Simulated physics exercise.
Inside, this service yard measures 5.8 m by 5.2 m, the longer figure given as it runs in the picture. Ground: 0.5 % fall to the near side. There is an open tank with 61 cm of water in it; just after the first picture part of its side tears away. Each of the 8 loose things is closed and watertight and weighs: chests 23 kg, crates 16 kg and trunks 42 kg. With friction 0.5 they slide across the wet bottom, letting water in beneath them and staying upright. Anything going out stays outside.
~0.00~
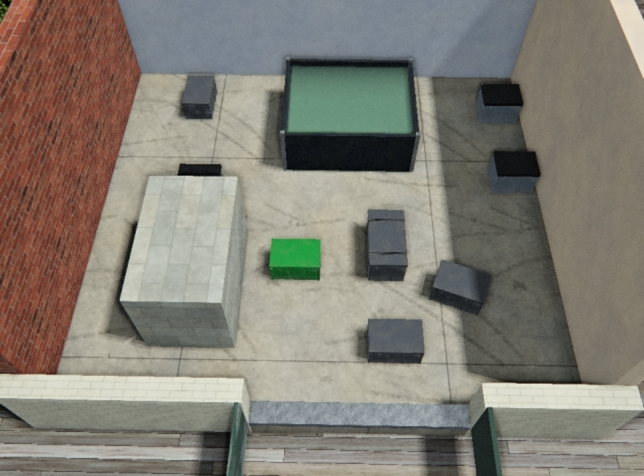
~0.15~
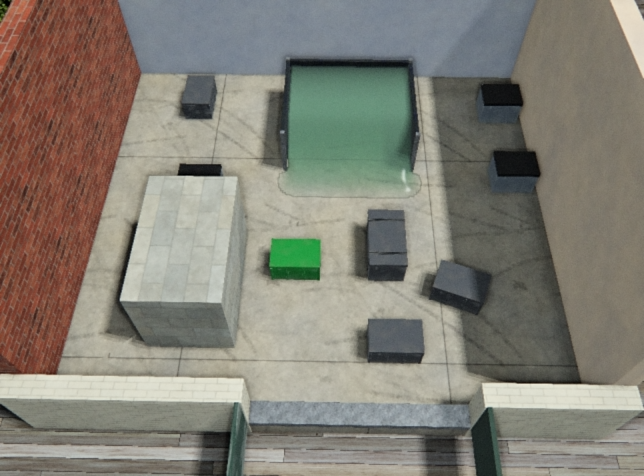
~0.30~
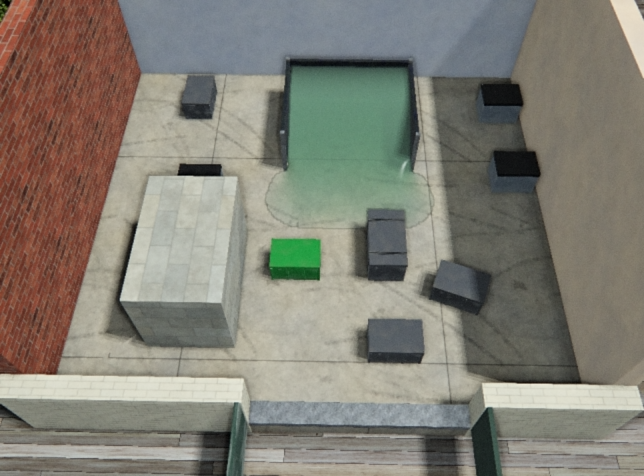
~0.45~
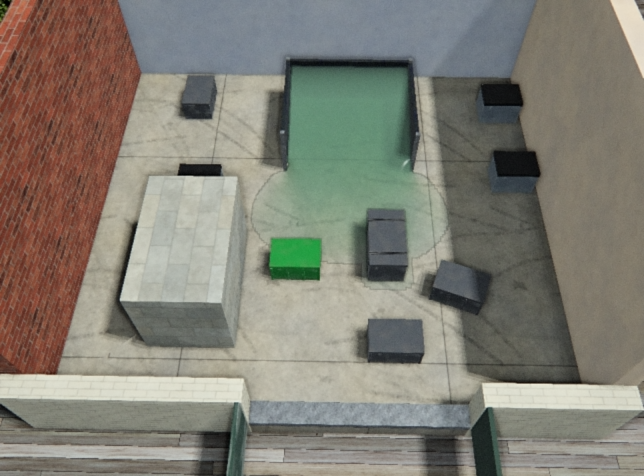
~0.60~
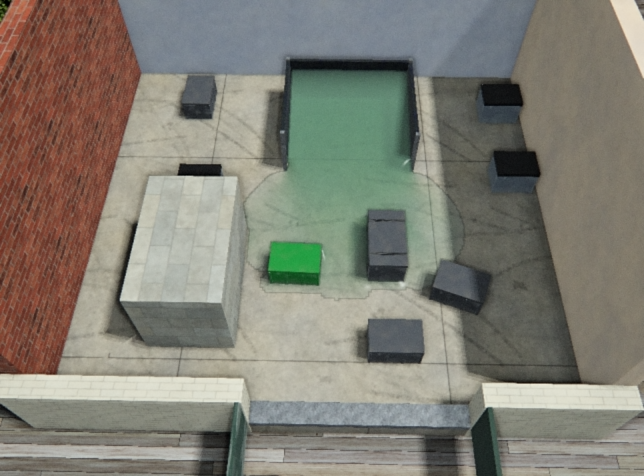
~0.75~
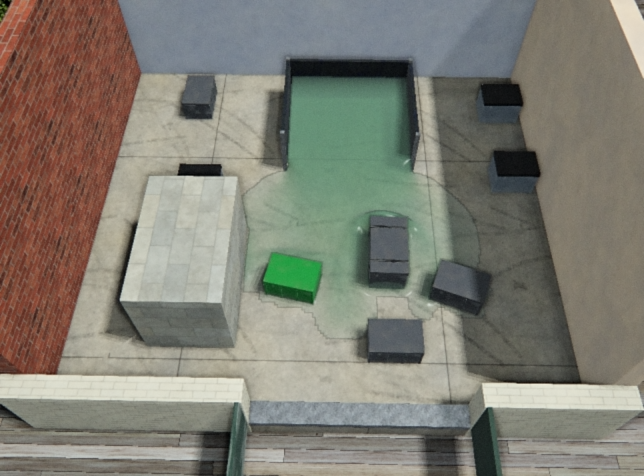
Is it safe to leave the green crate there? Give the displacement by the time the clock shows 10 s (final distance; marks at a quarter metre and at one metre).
Odds are it gets pushed way off.
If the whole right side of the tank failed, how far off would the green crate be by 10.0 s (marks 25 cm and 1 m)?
The green crate remains where it was.
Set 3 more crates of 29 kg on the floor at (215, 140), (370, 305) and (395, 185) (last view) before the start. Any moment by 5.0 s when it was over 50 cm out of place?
Well, in that order it's lower, higher and higher.
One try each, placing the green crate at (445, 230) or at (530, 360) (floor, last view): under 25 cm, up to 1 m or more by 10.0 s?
First it drifts a modest way, then it drifts a modest way.
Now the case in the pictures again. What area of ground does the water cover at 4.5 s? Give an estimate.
The covered patch comes to about 20 m2.
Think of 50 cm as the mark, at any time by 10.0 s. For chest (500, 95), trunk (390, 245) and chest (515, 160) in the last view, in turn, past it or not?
Item by item, they came out below the mark, above the mark and below the mark.
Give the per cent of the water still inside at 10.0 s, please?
Roughly 44 percent.
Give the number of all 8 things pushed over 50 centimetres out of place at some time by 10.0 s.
Result: 4.
After 2.0 s the green crate has gone out; 1 of 8 are out; 0 afloat.
After 4.5 s the green crate has gone out; 2 of 8 are out; 1 afloat.
After 7.0 s the green crate has gone out; 2 of 8 are out; 0 afloat.
After 10.0 s the green crate has gone out; 2 of 8 are out; 0 afloat.
